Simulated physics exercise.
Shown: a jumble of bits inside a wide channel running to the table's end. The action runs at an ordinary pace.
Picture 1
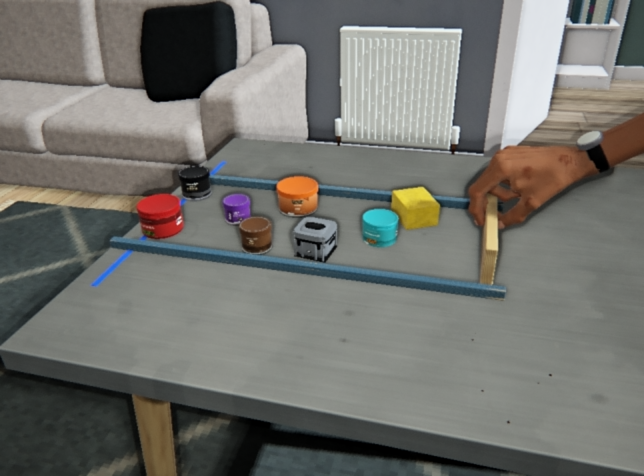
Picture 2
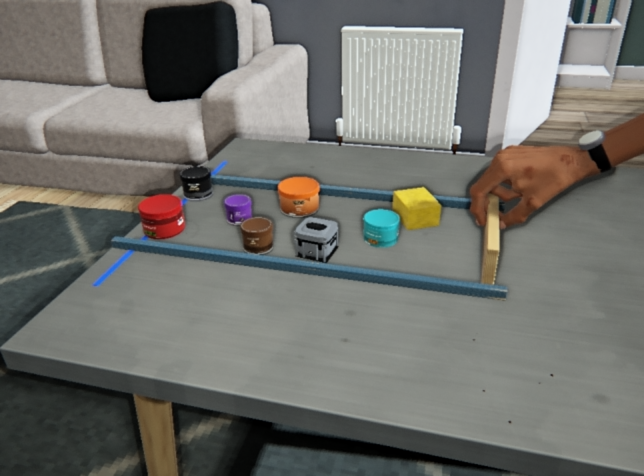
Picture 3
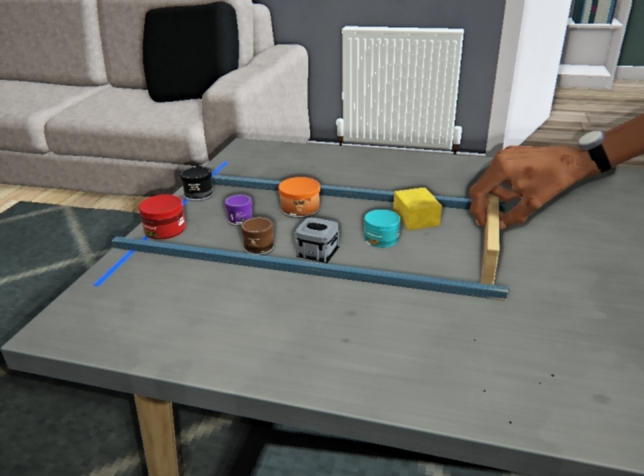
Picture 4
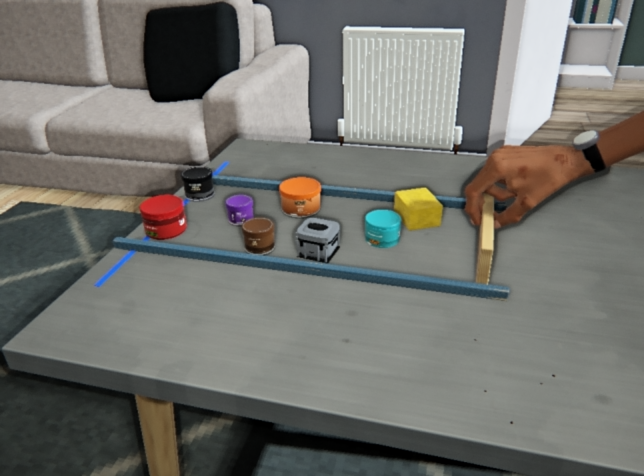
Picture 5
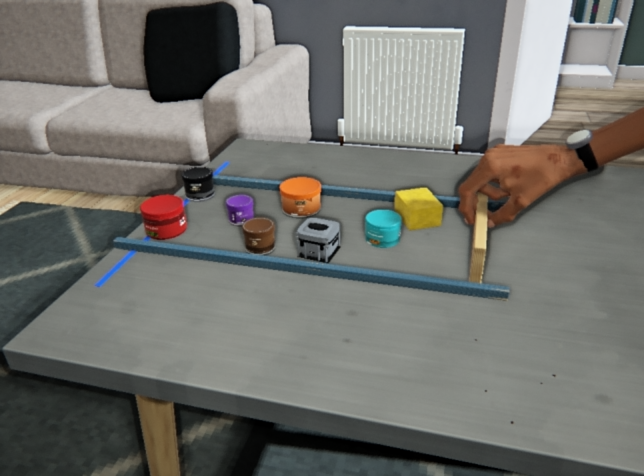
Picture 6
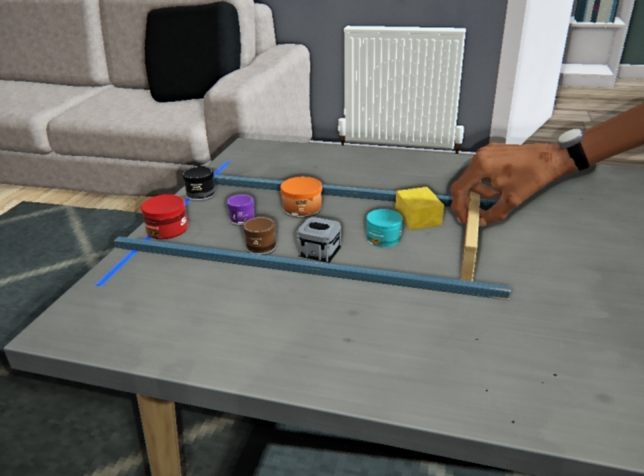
A hand slides a wooden board slightly left between two rails toward small colourful containers.
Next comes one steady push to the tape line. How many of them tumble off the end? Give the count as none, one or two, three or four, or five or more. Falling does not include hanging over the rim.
The count is five or more.
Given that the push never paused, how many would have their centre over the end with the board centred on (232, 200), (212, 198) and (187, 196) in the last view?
Result per place: 1; 2; 5.
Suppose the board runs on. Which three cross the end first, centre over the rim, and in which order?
It's the black tin, followed by the red tub, with the orange pot after.
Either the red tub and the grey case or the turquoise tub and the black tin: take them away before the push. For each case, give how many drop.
Going first to second: 3 and 3.
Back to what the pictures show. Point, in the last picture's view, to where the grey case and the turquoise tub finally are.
One is at about (138, 219), the other at about (157, 205).
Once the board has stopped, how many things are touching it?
Count: 3.
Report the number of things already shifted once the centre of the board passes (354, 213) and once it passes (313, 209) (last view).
First 2, after that 5.
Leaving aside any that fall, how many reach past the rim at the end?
Result: 3.
Early on, none off yet; black tin at rest near (200, 184); red tub at rest near (165, 217); purple pot at rest near (241, 210).
A while later, none off yet; black tin leaning well over near (159, 197); red tub travelled about its own width near (135, 210); purple pot travelled well along near (178, 202).
Finally, the number that fall off is five or more; lost, orange pot, brown pot, purple pot, red tub and black tin.
